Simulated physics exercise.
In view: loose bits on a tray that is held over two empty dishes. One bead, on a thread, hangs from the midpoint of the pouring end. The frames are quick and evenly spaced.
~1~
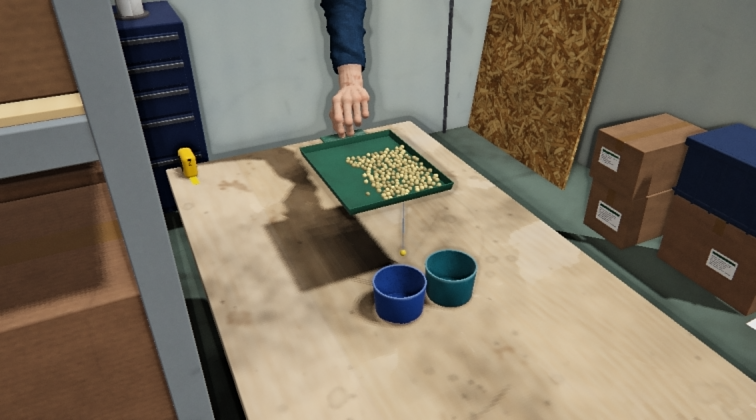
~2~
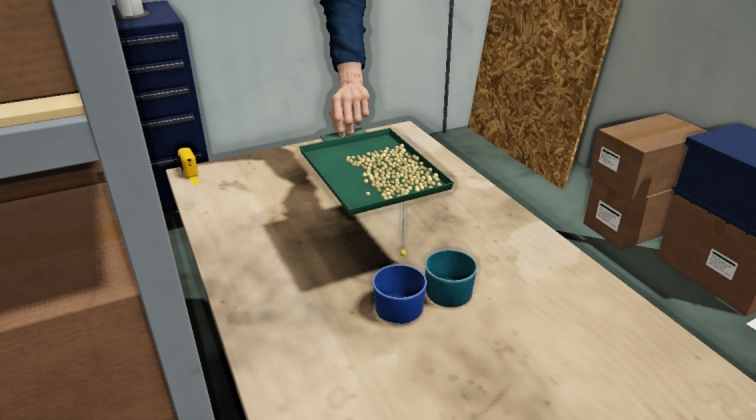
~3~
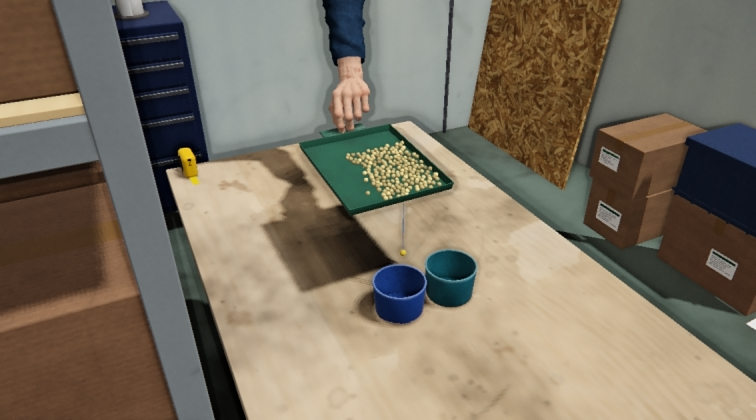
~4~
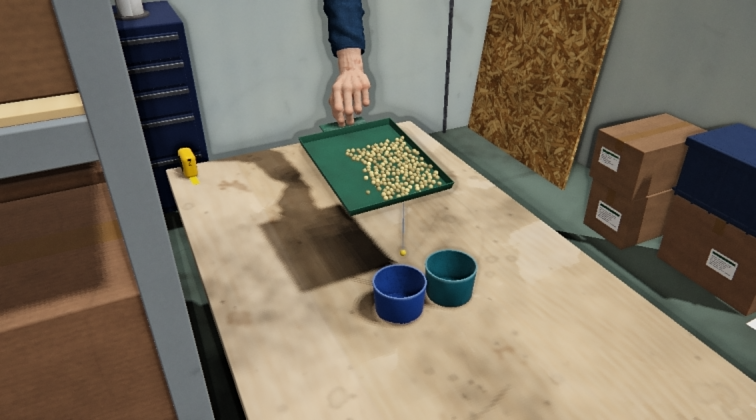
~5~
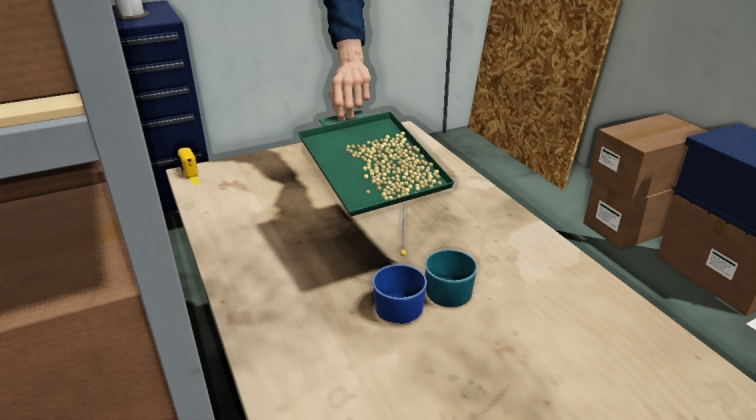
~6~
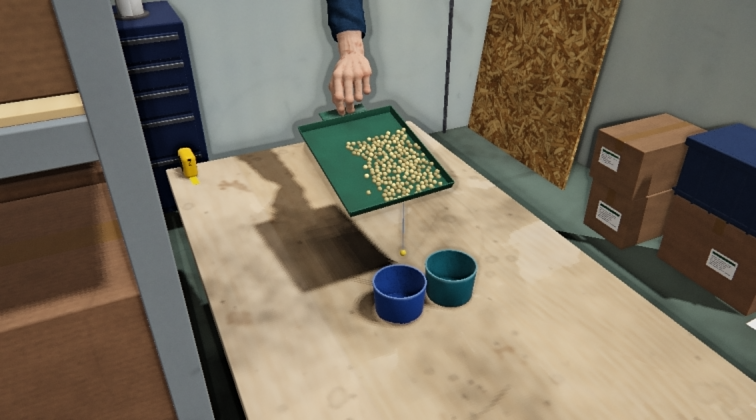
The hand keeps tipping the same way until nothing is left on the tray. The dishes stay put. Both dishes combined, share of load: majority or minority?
Majority.
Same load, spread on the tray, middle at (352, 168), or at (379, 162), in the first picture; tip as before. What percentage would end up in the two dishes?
It's 60 percent the first time and 60 percent the second.
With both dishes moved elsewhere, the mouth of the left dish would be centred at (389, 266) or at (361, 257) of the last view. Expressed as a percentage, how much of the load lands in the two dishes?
About 20 and 0 per cent respectively.
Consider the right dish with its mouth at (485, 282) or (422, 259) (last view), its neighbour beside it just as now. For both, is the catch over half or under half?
Result - try one, below the halfway mark; try two, past the halfway mark.
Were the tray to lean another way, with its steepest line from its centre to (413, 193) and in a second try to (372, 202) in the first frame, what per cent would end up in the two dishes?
I'd say some 80 in a hundred at first, then 30 in a hundred.
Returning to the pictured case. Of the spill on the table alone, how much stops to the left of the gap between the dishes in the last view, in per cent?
It works out at some 80 percent.
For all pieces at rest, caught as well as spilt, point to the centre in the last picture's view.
Roughly pixel (399, 308).
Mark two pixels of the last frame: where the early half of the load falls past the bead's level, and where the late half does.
First roughly (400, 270), then roughly (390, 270).
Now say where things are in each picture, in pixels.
The first frame shows corners of the pouring end near (351, 208) and (452, 182), level; middle of the load near (394, 172), soya beans; left dish near (412, 309); right dish near (464, 291); bead on its thread near (403, 253).
The second frame shows corners of the pouring end near (351, 208) and (452, 182), level; middle of the load near (394, 172).
The third frame shows corners of the pouring end near (351, 208) and (452, 182), tipped barely, lowest at the left corner; middle of the load near (394, 170).
The fourth frame shows corners of the pouring end near (351, 209) and (452, 182), tipped a little, lowest at the left corner; middle of the load near (394, 168).
The fifth frame shows corners of the pouring end near (351, 210) and (452, 182), tipped a little, lowest at the left corner; middle of the load near (394, 166).
The sixth frame shows corners of the pouring end near (351, 211) and (452, 181), tipped a little, lowest at the left corner; middle of the load near (395, 164); left dish near (412, 309); right dish near (464, 291).
Shortly afterwards, tray tipped steeply; all but a few on the tray; only a few in the air.
Next, tray tipped right over; near a quarter on the tray; near a quarter in the left dish; a little in the right dish; a little outside both; near a quarter in the air.
Some moments later, tray tipped past a quarter turn; near half in the left dish; a little in the right dish; near a third outside both.
In the end, tray tipped past a quarter turn; near half in the left dish; a little in the right dish; near a third outside both.
